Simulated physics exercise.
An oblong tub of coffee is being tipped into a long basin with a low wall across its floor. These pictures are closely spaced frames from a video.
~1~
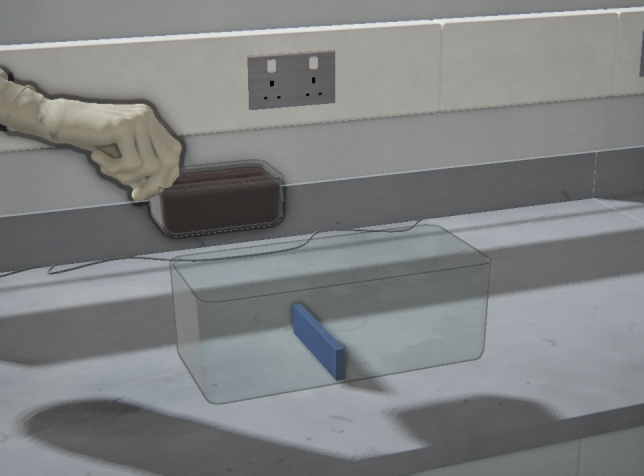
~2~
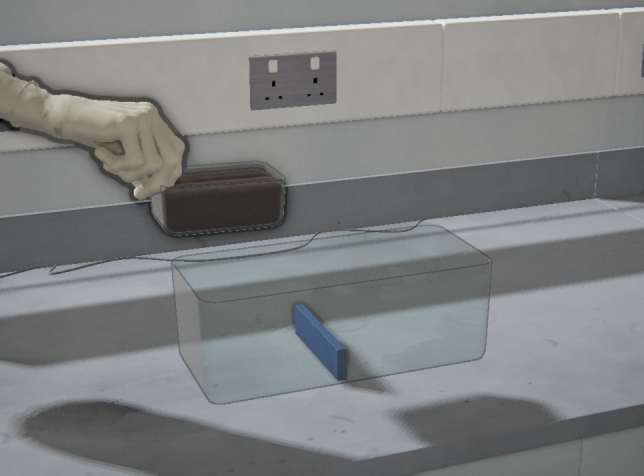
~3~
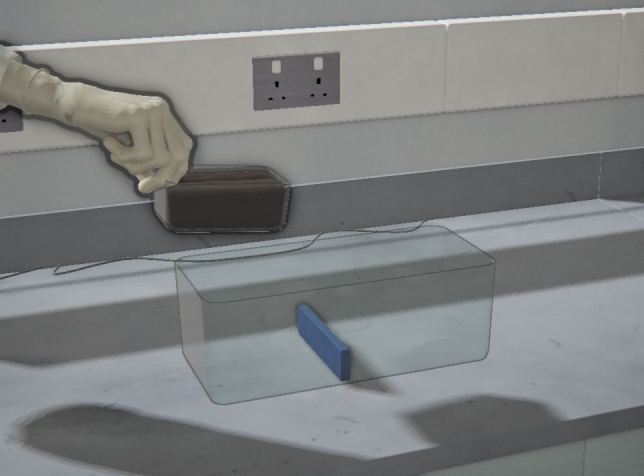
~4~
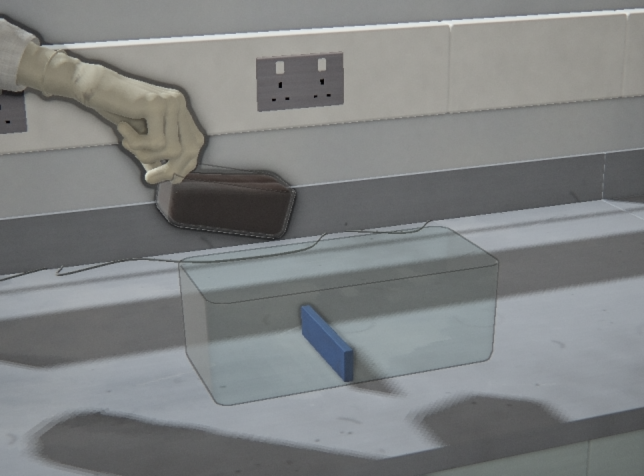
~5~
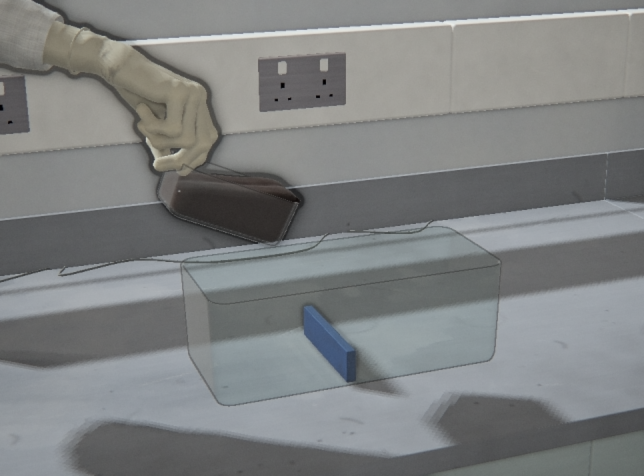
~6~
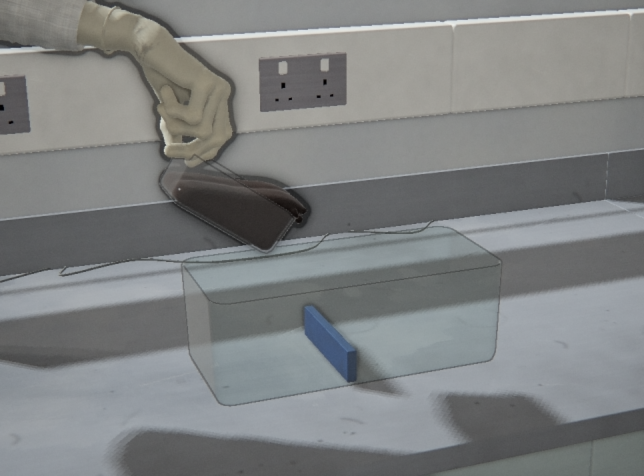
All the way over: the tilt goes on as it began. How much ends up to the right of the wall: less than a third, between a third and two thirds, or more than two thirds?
The share right of the wall is left at a third to two thirds.
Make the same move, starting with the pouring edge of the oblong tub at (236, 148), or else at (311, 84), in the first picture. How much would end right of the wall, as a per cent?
First try: About 10 %; second try: About 85 %.
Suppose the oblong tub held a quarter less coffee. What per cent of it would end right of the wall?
Best guess: Around 20 %.
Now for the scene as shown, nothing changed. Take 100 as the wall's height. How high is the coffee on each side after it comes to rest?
The left comes to 30 % and the right to 20 %.
A moment on, the oblong tub is tipped right over and 7 per cent is still to pour, 45 is left of the wall and 32 right of it.
Next, the oblong tub is tipped right over and 1 per cent is still to pour, 57 is left of the wall and 40 right of it.
Then the oblong tub is tipped right over and 0 per cent is still to pour, 57 is left of the wall and 41 right of it.
Later the oblong tub is tipped right over and 0 per cent is still to pour, 57 is left of the wall and 42 right of it.
Finally, 57 per cent lies left of the wall, 42 right of it and 1 outside.
